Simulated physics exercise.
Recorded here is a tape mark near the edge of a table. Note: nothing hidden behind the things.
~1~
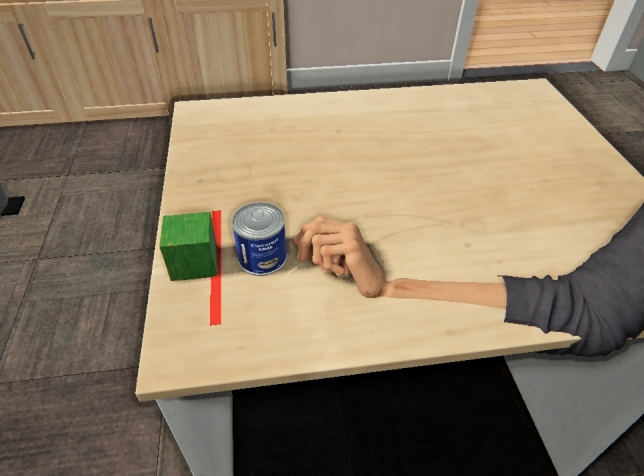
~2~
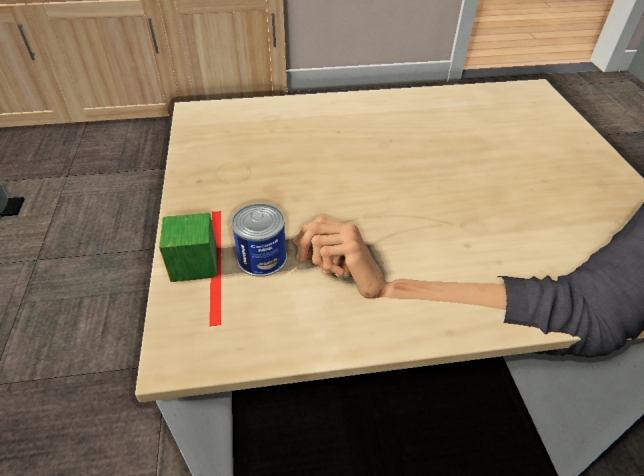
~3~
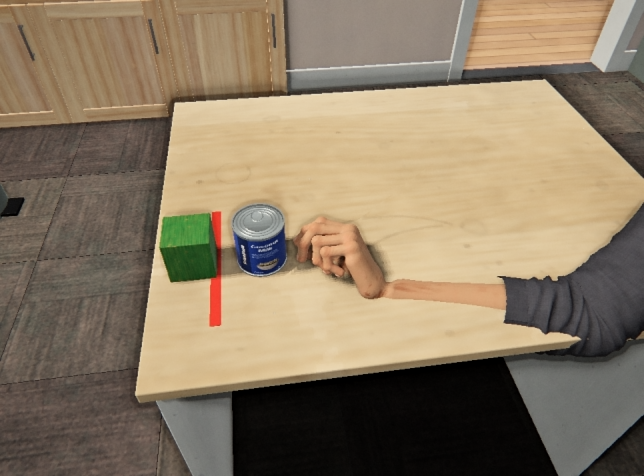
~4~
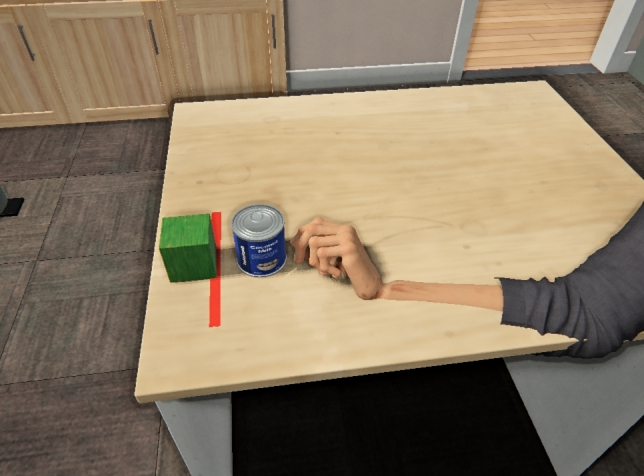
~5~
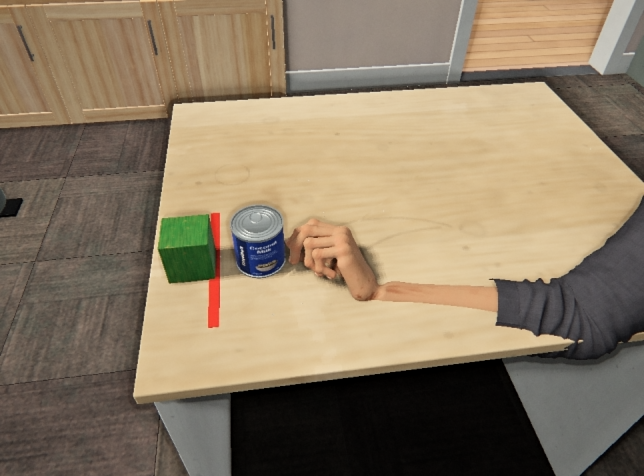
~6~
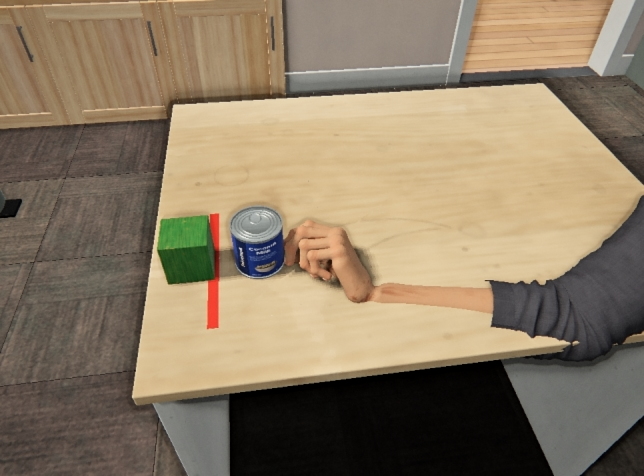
A hand and forearm in a dark sleeve shifted very slightly left across the wooden table toward a blue can, while the can and the green block beyond the red tape barely moved.
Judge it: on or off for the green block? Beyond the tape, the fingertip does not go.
Off.
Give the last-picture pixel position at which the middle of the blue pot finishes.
Near (178, 250).
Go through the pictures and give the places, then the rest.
Green block (190, 247); blue pot (260, 239), in the first picture.
Green block (190, 248); blue pot (260, 240), in the second picture.
Green block (190, 248); blue pot (260, 240), in the third picture.
Green block (190, 249); blue pot (260, 241), in the fourth picture.
Green block (189, 249); blue pot (259, 242), in the fifth picture.
Green block (188, 250); blue pot (258, 243), in the sixth picture.
Then, 1.26 s after the last picture, green block on its side near (118, 288).
Then, 1.50 s after the last picture, green block falling near (155, 439).
Then, 1.72 s after the last picture, green block down below near (101, 465).
By the end, the green block drops to the floor.
